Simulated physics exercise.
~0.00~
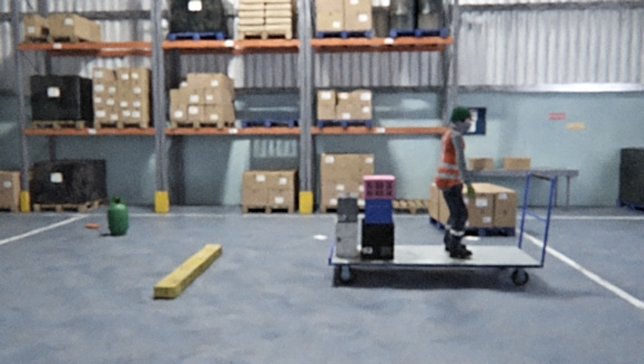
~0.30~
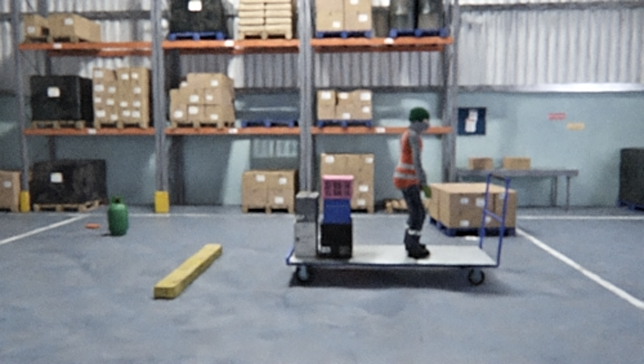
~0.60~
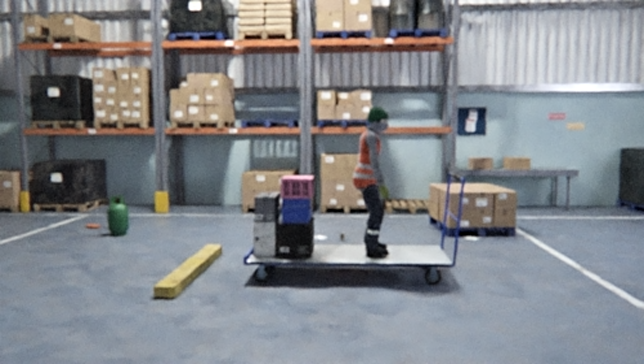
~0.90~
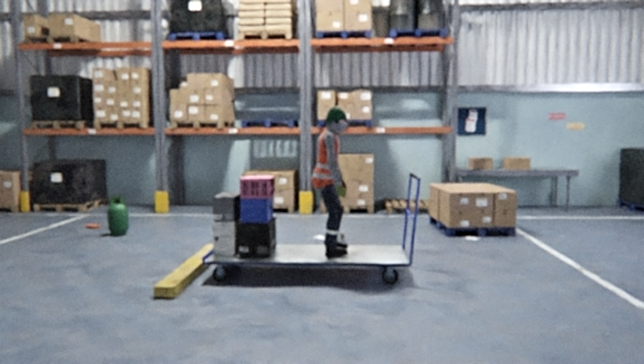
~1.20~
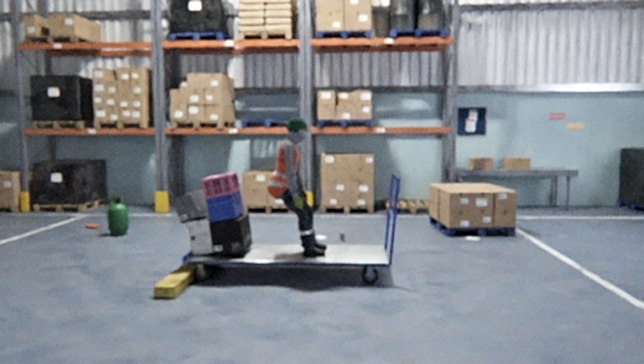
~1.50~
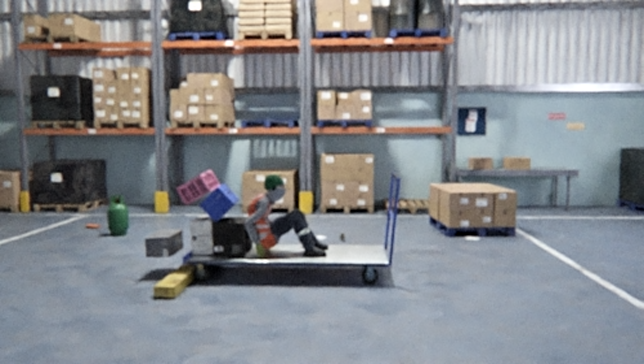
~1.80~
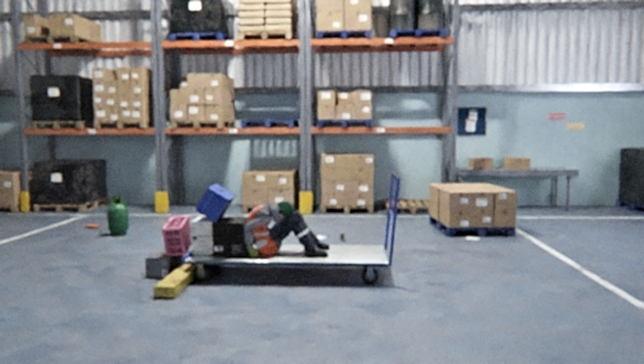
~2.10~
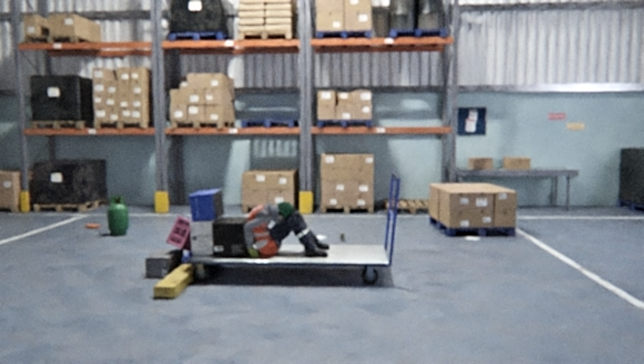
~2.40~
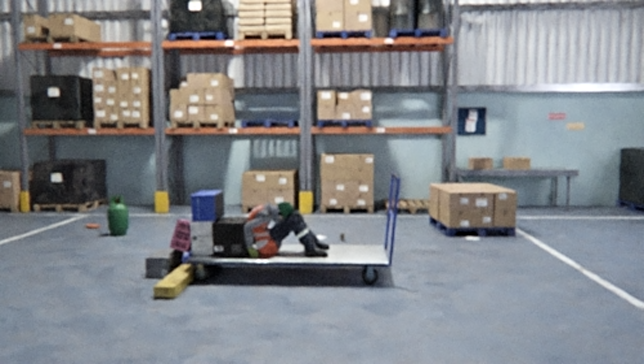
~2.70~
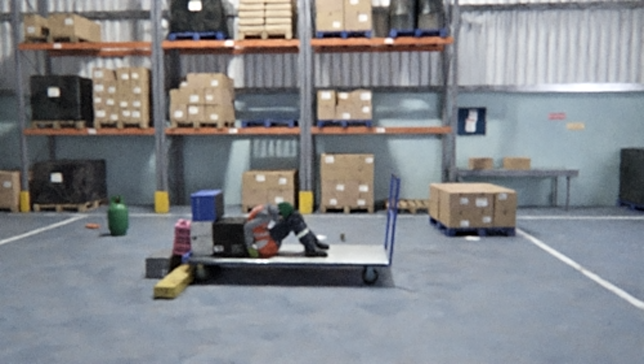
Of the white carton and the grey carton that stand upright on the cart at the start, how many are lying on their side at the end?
One of them is lying on its side at the end, the grey carton, which has fallen off the front of the cart.
